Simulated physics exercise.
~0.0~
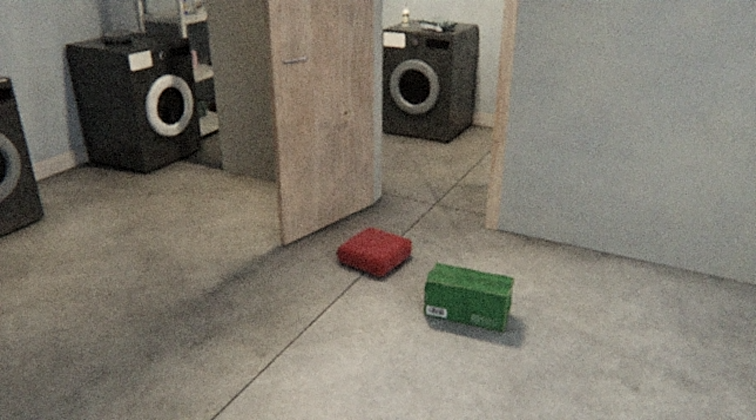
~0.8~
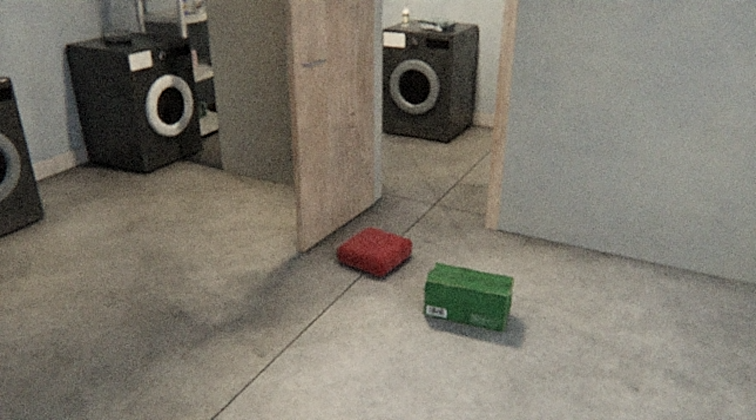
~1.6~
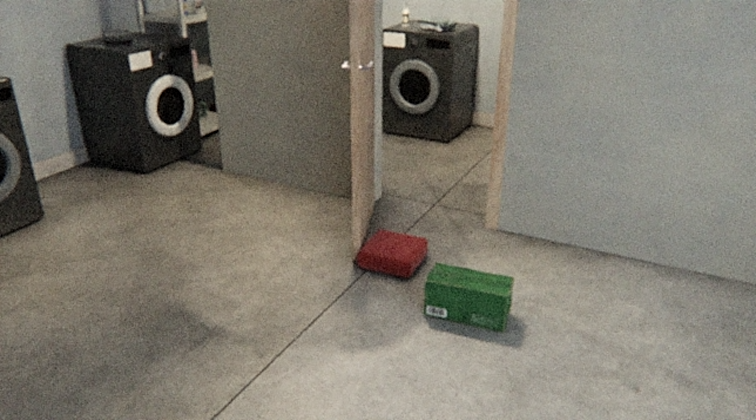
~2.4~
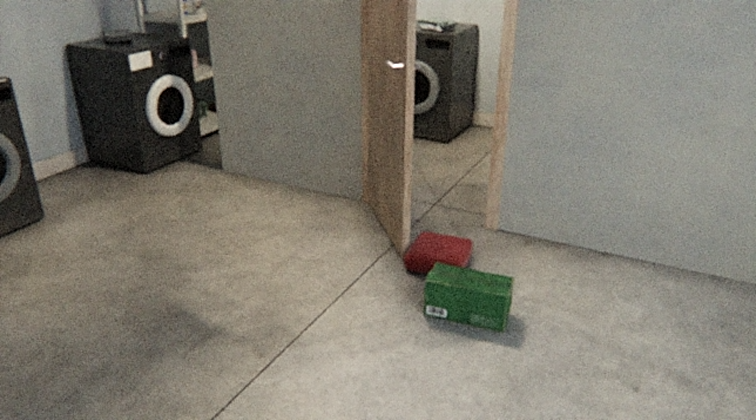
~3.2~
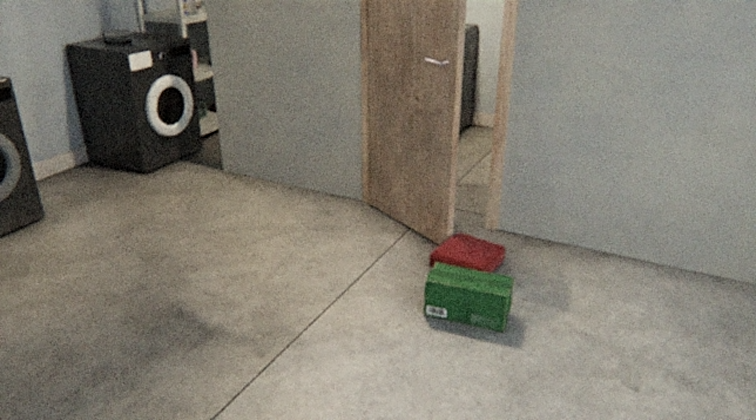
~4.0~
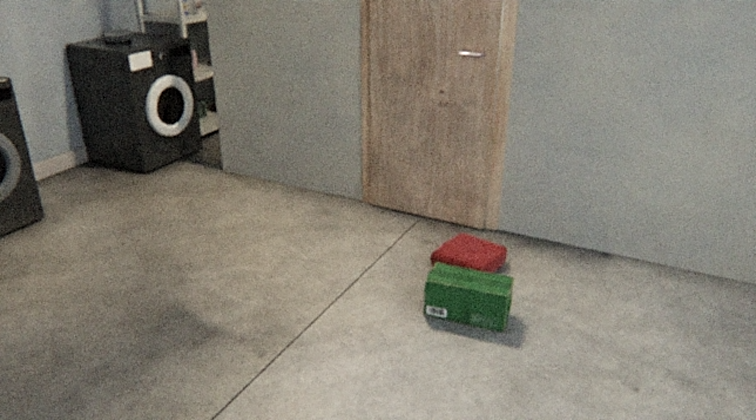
In this clip, a wooden door standing open in a room with dark washing machines swings toward its frame, pushing a red cushion to the right until it rests behind a green box that stays in place, and the door ends fully shut.
